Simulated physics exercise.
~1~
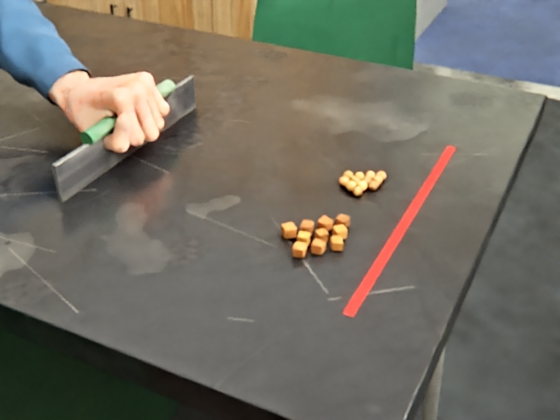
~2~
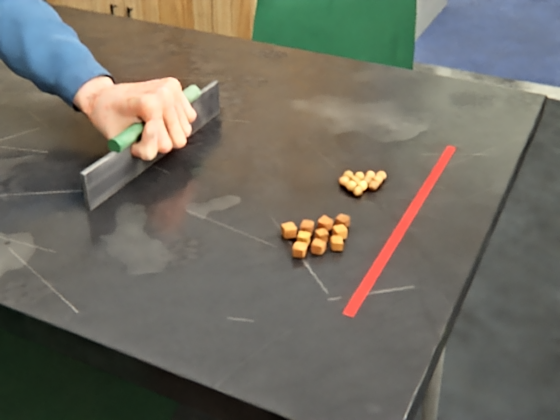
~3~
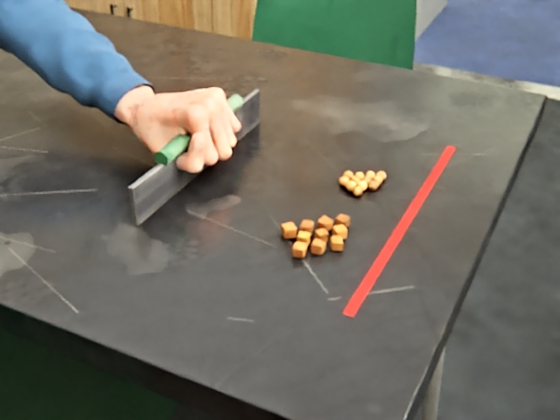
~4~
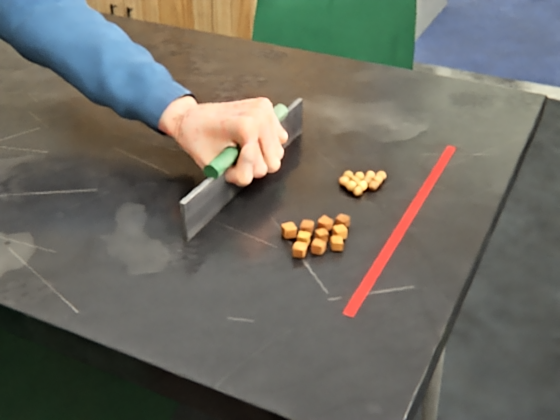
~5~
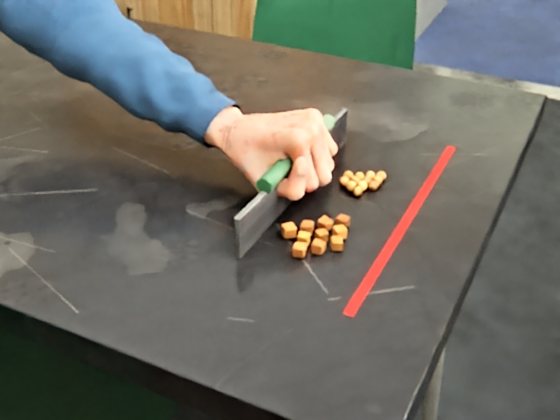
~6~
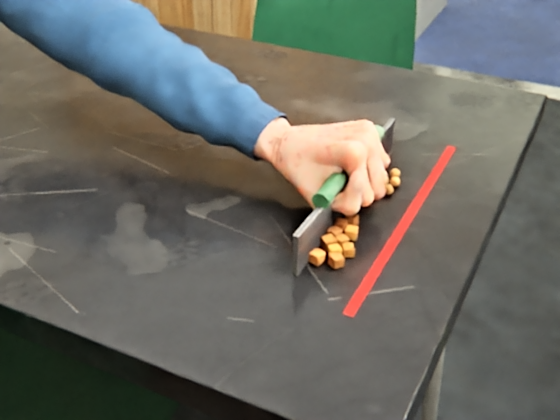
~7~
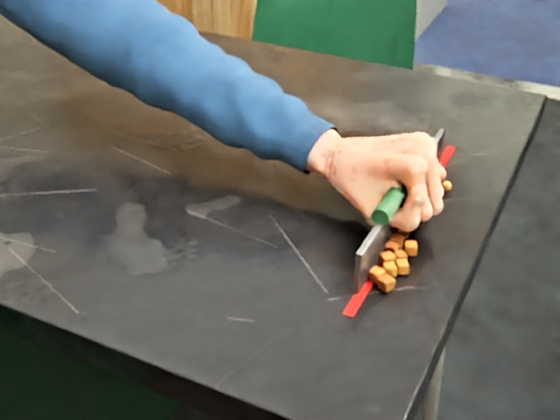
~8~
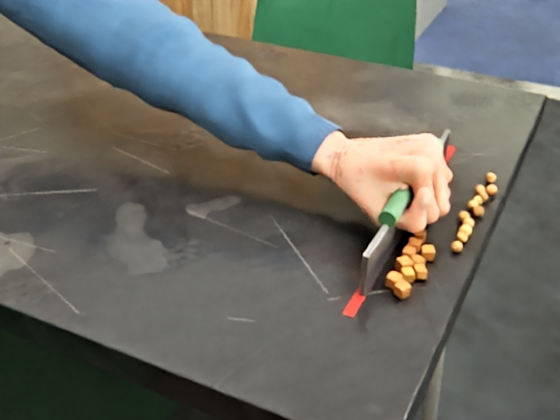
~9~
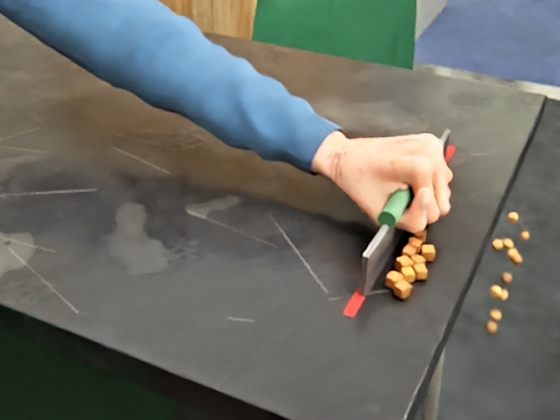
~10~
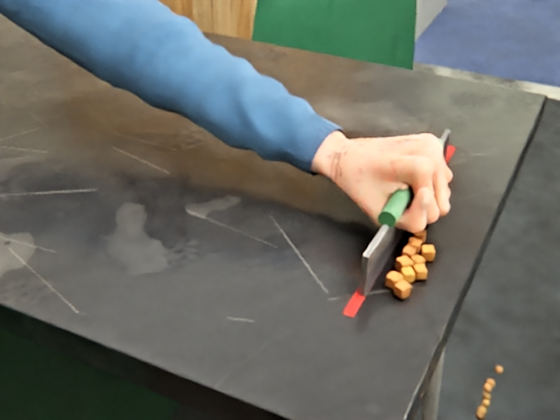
At the start, a hand in a blue sleeve grips the green handle of a scraper on the left of a dark table, with two small heaps of tan pieces resting near a strip of red tape. The hand slides the blade steadily right until it reaches both heaps and pushes them toward the tape. The blade stops at the tape. The larger cubes of the near heap halt just beyond it, while the smaller far pieces keep going and spill over the table's right edge. Finally, the near heap sits on the table as the far pieces drop away below.
